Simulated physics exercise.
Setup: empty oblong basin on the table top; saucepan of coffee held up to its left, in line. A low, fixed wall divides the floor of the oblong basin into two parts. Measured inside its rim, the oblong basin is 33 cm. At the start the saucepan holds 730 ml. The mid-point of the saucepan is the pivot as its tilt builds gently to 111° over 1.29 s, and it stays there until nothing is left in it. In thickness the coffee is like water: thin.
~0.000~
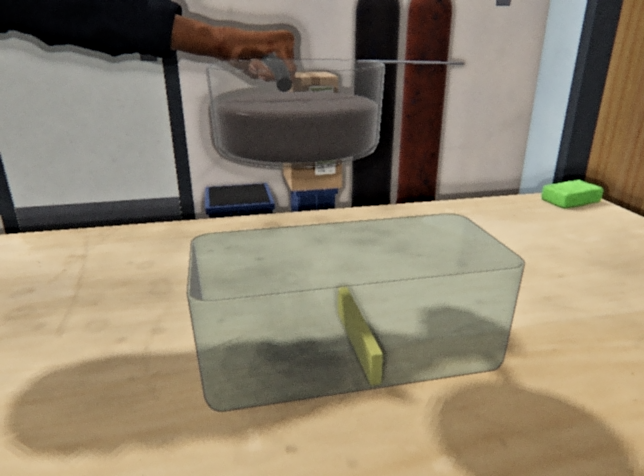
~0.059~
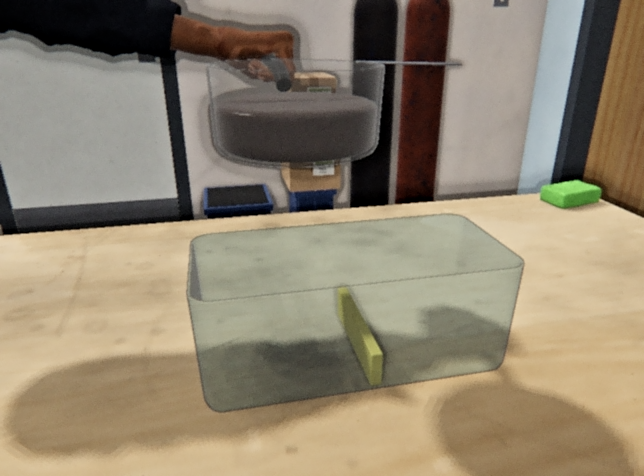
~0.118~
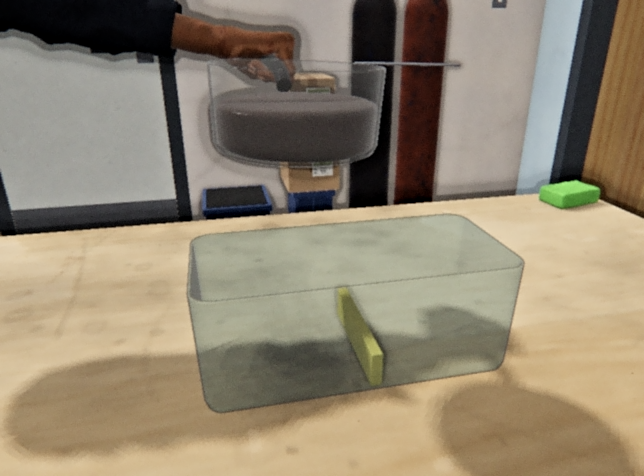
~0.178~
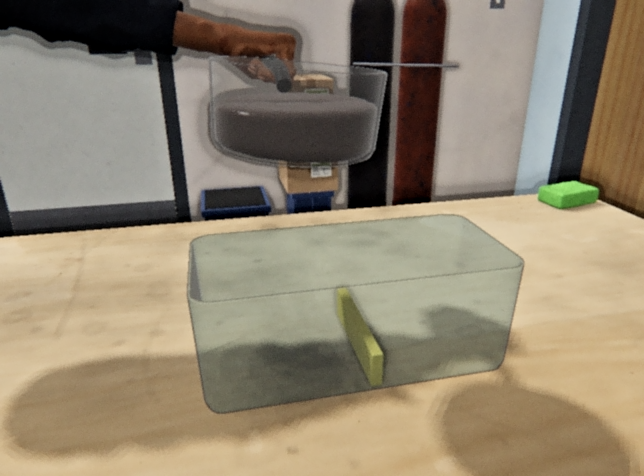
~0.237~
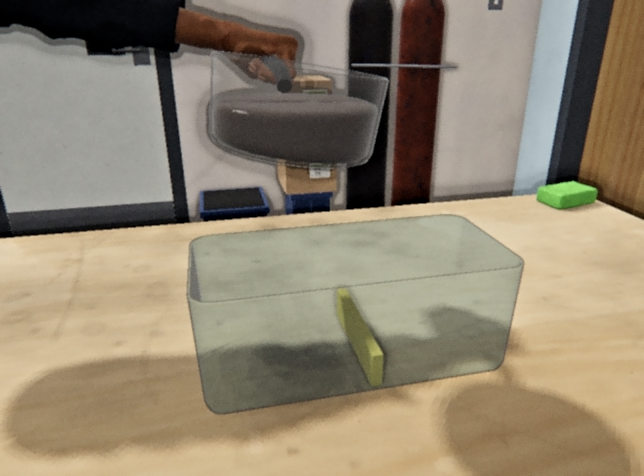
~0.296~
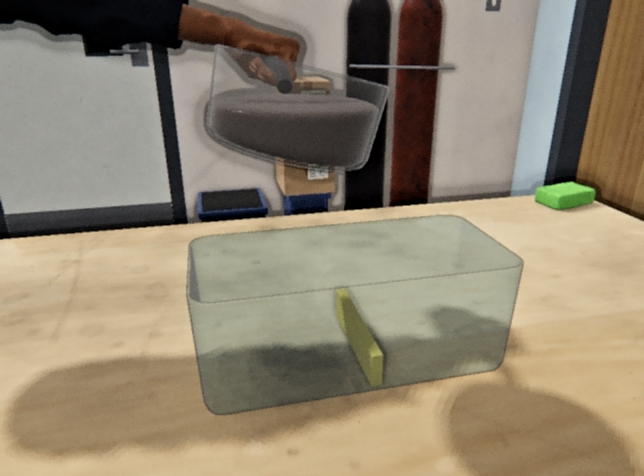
The video shows a hand holding a clear round pan of dark liquid above a wooden table, behind an empty oblong basin with a yellowish strip visible through it, then gradually tilting the pan slightly down to the right.
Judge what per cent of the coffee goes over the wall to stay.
90 percent, roughly.
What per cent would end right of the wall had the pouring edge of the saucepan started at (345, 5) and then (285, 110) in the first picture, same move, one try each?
80 in a hundred, followed by 15 in a hundred.
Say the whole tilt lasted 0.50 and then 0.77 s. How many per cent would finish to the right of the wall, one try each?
I'd expect close to 75 per cent and then close to 85 per cent.
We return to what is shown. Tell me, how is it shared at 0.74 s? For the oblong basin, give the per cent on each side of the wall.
Lab note: Left near 0 %, right near 10.
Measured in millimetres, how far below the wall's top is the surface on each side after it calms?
Left about 38 mm, while the right is about 8 mm.
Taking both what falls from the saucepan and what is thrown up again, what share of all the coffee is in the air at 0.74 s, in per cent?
It comes to about 32 percent.
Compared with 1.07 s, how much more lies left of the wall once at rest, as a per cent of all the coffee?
Some 4 per cent.
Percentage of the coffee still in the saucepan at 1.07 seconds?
Near 10 in a hundred.
By 0.74 s the tilt is 69° and 59 per cent is still to pour, 0 is left of the wall and 9 right of it.
By 1.07 s the tilt is 103° and 10 per cent is still to pour, 5 is left of the wall and 74 right of it.
By 1.42 s the tilt is 111° and 0 per cent is still to pour, 9 is left of the wall and 90 right of it.
By 1.79 s the tilt is 111° and 0 per cent is still to pour, 9 is left of the wall and 90 right of it.
At rest 9 per cent lies left of the wall, 90 right of it and 1 outside.
